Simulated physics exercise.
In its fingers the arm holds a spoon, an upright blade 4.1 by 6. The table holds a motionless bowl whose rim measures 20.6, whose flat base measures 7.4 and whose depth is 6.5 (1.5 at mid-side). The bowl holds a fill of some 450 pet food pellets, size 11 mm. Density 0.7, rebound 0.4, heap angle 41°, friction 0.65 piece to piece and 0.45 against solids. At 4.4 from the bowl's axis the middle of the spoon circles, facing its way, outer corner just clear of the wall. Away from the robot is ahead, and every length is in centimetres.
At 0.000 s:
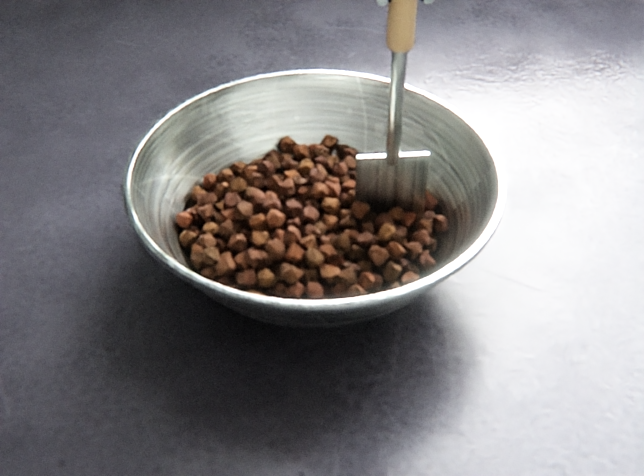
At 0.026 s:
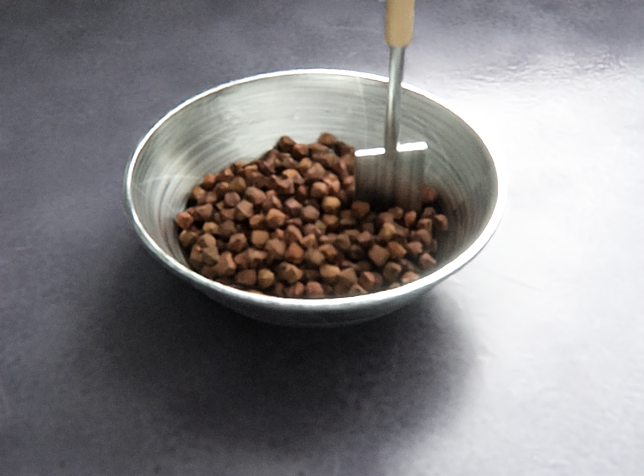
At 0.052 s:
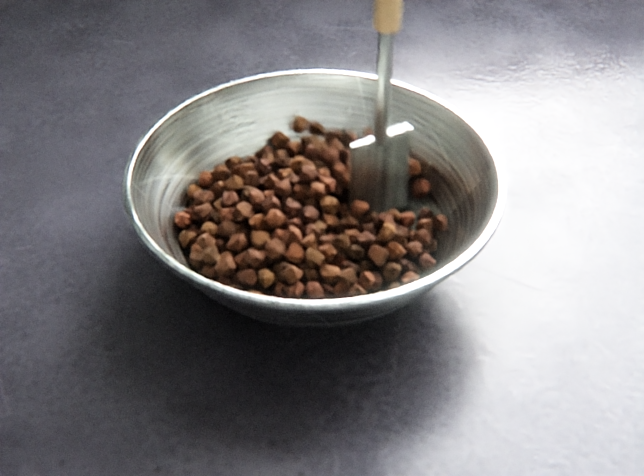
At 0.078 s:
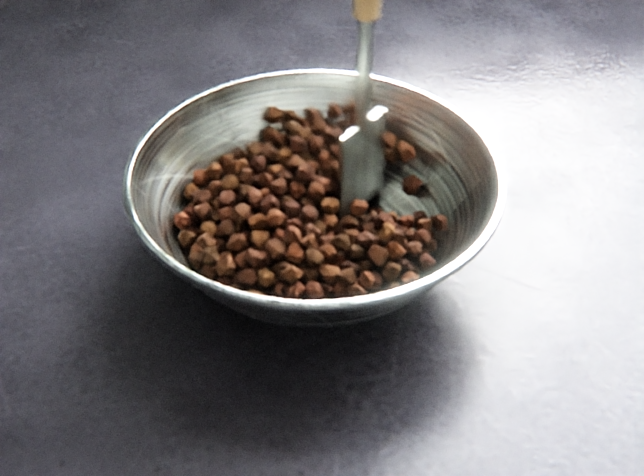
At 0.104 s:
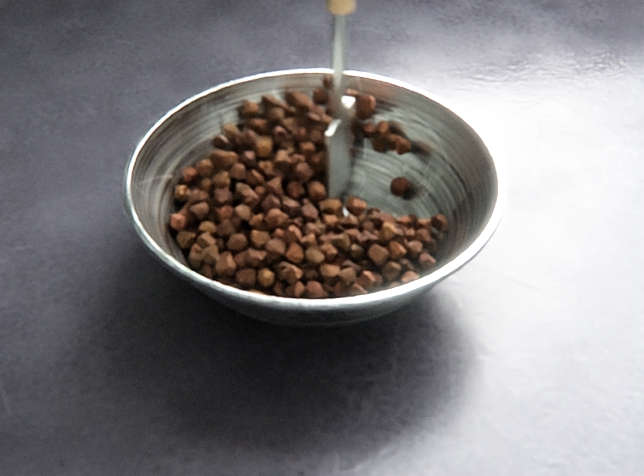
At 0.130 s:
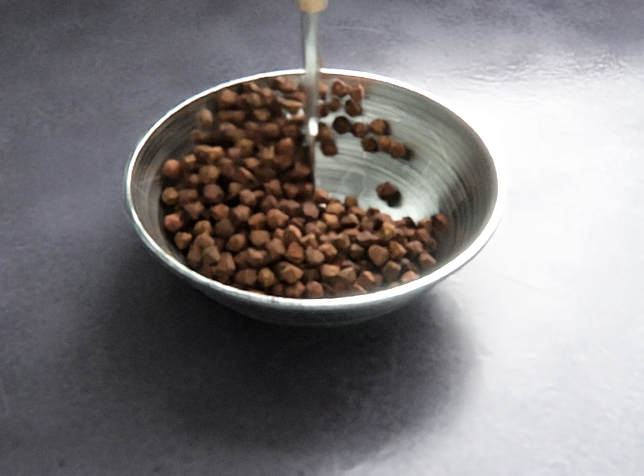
A metal spatula-like tool with a pale wooden handle, upright in the right of a silvery bowl, sweeps leftward and away along the inside wall, its blade turning edge-on and pushing brown pellets up against the back and left. The bowl sits still on a mottled grey tabletop, glossy at right, seen from above at an angle by an unmoving camera. Behind the blade, bare metal opens at right, with a few stray pellets on it.
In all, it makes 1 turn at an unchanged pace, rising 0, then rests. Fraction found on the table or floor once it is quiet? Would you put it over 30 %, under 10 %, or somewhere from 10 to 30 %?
I would put it from 10 to 30 %.
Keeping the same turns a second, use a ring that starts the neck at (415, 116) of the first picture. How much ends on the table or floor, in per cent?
Table or floor share: Near 20 %.
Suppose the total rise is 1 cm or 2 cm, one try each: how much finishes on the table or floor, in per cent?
15 % and 10 %.
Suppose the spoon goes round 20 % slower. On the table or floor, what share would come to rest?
That would be some 10 percent.
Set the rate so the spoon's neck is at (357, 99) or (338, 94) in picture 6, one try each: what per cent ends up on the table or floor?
First try: Around 5 %; second try: Around 10 %.
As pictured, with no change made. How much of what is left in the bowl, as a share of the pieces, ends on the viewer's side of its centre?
Roughly 40 percent of it.
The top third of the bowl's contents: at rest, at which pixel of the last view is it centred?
Centre of top third: Approx. (375, 166).
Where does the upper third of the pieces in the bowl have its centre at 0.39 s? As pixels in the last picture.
In the final view it lies at about (385, 255).
By 0.26 s, 190° round, highest piece 11 above the table; 432 in the bowl, 15 in flight or on the tool.
By 0.39 s, 293° round, highest piece 9 above the table; 398 in the bowl, 23 on the table or floor, 26 in flight or on the tool.
By 0.65 s, 0° round, highest piece 7 above the table; 378 in the bowl, 67 on the table or floor, 2 in flight or on the tool.
By 1.35 s, 0° round, highest piece 7 above the table; 378 in the bowl, 69 on the table or floor.
Final count, 378 in the bowl, 69 on the table or floor. That is 15 % on the table or floor.
